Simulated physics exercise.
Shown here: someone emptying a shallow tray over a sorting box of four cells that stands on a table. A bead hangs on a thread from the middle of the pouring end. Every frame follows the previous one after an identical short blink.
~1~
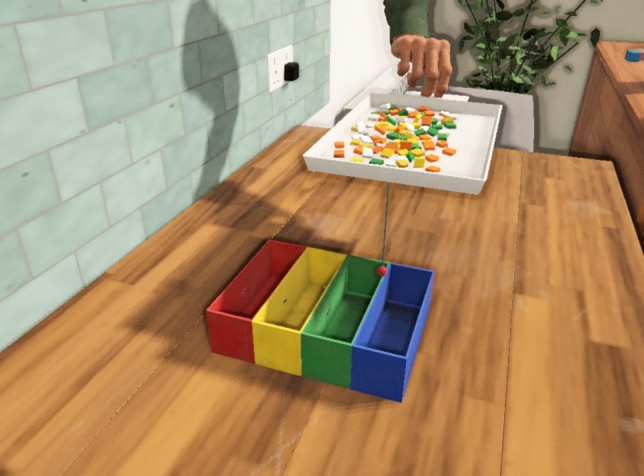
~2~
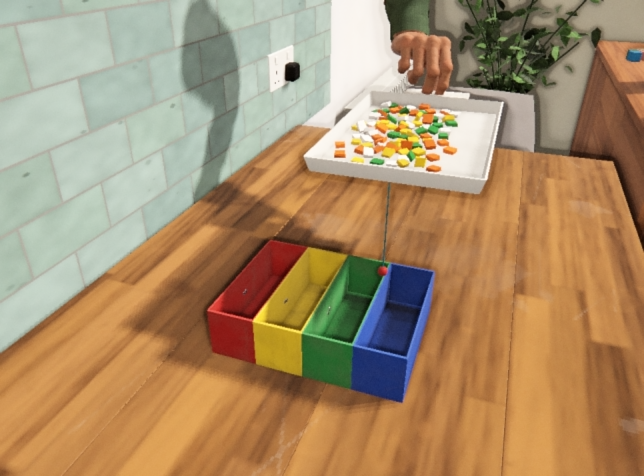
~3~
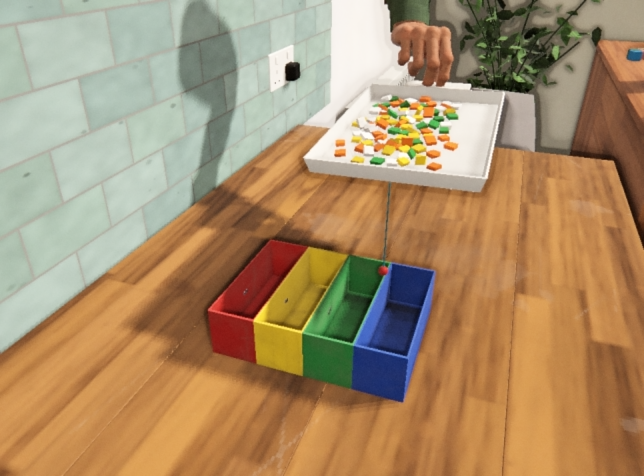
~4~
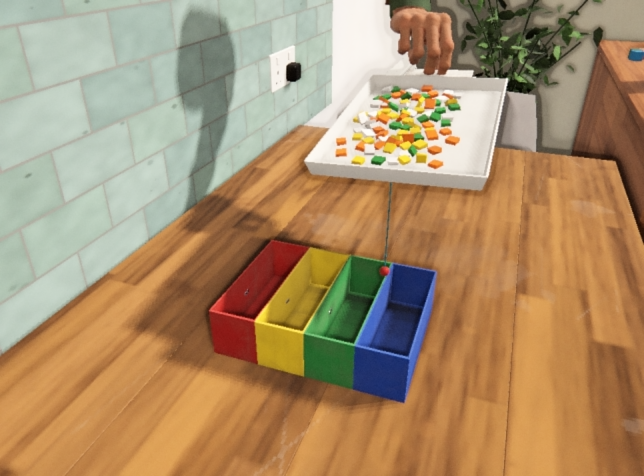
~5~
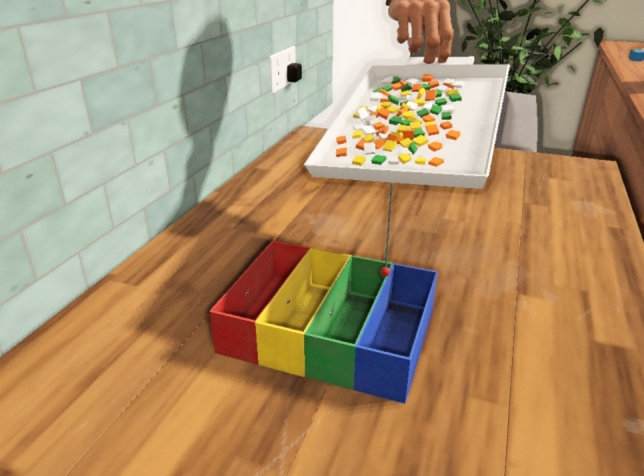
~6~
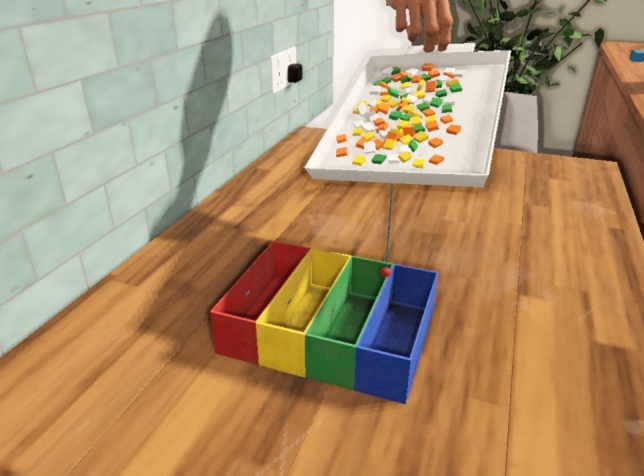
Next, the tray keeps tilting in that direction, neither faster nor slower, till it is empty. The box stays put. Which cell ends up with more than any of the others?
The yellow cell.
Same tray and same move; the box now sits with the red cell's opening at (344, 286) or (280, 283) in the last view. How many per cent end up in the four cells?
Result: 50 % and 100 %.
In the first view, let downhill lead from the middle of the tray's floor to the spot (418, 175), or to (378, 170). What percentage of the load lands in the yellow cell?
First case about 0 percent; second case about 50 percent.
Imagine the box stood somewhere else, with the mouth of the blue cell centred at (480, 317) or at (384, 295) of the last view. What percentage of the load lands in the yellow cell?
The first position comes out at 0 per cent, the other at 50 per cent.
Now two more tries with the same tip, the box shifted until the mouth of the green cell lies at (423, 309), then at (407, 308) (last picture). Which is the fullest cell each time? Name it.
In order: Red, red.
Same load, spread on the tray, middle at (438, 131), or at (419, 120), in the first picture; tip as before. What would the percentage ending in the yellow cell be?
You'd get 60 % the first time and 60 % the second.
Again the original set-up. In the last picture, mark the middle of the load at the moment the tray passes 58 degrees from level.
Somewhere about (347, 144).
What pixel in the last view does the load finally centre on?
Roughly at (306, 320), give or take.
Shortly afterwards, tray tipped steeply; the whole lot on the tray.
Next, tray tipped right over; near a quarter on the tray; near a third in the yellow cell; a little in the red cell; only a few in the green cell; near a quarter falling or outside the box.
Some moments later, tray tipped past a quarter turn; the bulk in the yellow cell; a little in the green cell; a little in the red cell; only a few falling or outside the box.
In the end, tray tipped past a quarter turn; the bulk in the yellow cell; a little in the green cell; a little in the red cell; none at all in the blue cell; only a few outside the box.
